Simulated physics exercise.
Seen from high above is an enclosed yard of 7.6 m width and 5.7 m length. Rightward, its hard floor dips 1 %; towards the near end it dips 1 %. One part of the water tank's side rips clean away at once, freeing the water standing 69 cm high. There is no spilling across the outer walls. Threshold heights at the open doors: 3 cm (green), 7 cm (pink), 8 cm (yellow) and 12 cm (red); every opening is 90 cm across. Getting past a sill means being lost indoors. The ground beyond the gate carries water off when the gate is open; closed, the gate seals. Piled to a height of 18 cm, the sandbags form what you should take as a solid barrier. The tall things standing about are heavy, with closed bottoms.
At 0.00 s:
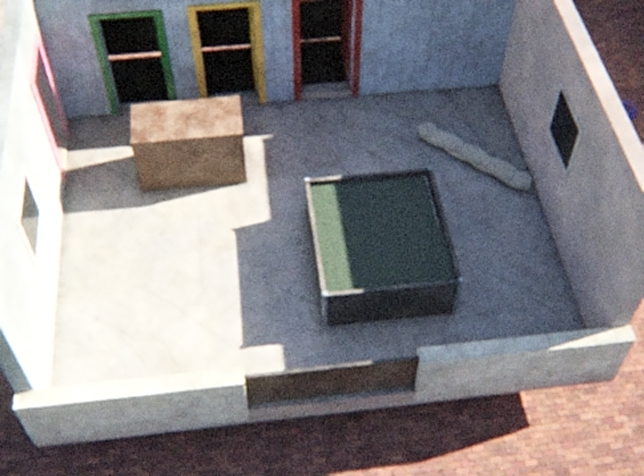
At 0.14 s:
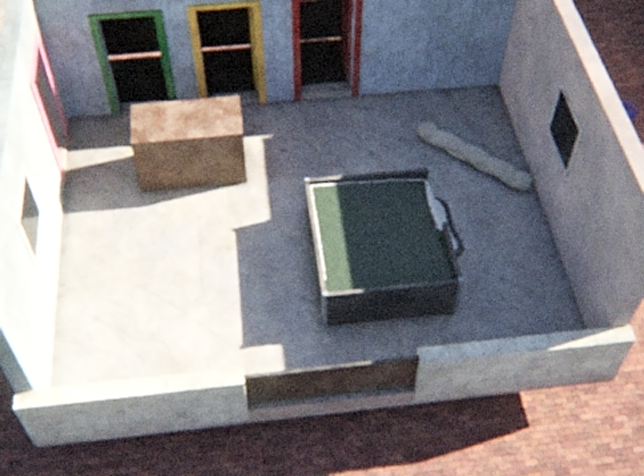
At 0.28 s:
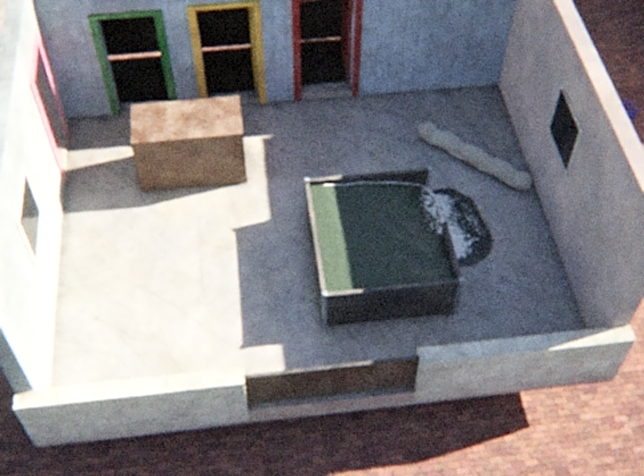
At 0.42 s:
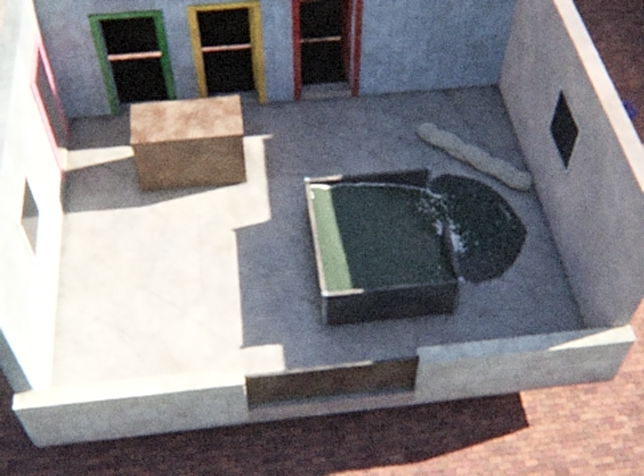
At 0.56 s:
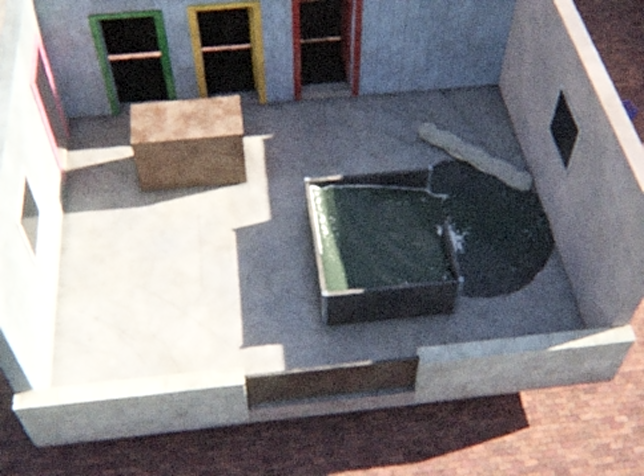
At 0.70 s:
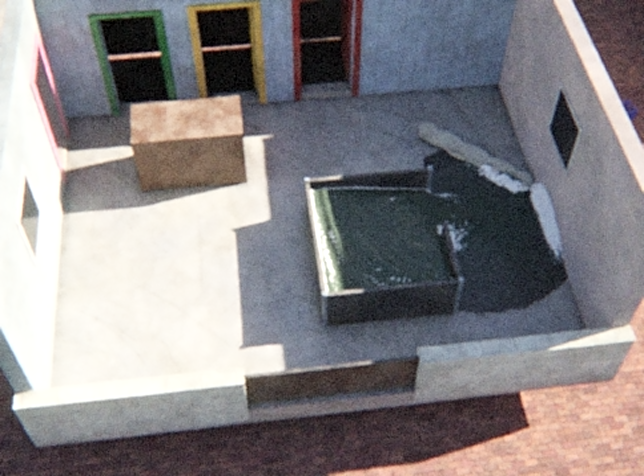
Dark green water bursts through the right side of a rectangular tank in a walled yard, spreading across the grey floor in a widening rounded pool that reaches the pale sandbags, while the brown block to the left stays still.
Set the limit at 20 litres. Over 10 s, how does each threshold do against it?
At the green door the water stays short of it. At the pink door the water stays short of it. At the yellow door the water stays short of it. At the red door the water stays short of it.
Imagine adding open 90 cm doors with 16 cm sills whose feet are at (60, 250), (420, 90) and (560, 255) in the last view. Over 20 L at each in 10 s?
Less, less, more.
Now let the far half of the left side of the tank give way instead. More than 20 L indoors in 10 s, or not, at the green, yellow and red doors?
Note: Green beyond the mark, yellow short of the mark, red short of the mark.
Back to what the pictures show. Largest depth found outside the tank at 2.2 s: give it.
Up to some 39 cm.
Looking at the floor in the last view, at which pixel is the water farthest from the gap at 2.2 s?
Around (498, 86).
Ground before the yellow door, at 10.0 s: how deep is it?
About 3.5 centimetres.
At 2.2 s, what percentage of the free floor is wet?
Roughly 25 % of the floor.
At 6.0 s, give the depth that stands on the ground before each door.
Green 3 cm, pink 0 cm, yellow 4 cm, red 6 cm.
After 1.4 s water covers 15 % of the floor and is deepest (46 cm) near (532, 211); green door not reached, pink door not reached, yellow door not reached, red door not reached.
After 2.2 s water covers 25 % of the floor and is deepest (39 cm) near (591, 346); green door not reached, pink door not reached, yellow door not reached, red door not reached.
After 3.5 s water covers 45 % of the floor and is deepest (32 cm) near (591, 346); green door not reached, pink door not reached, yellow door not reached, red door 7 cm at the sill, 0 L in.
After 6.0 s water covers 75 % of the floor and is deepest (22 cm) near (595, 357); green door 3 cm at the sill, 0 L in, pink door not reached, yellow door 4 cm at the sill, 0 L in, red door 6 cm at the sill, 0 L in.
After 10.0 s water covers 95 % of the floor and is deepest (14 cm) near (595, 357); green door 8 cm at the sill, 5 L in, pink door 8 cm at the sill, 2 L in, yellow door 4 cm at the sill, 0 L in, red door 3 cm at the sill, 0 L in.
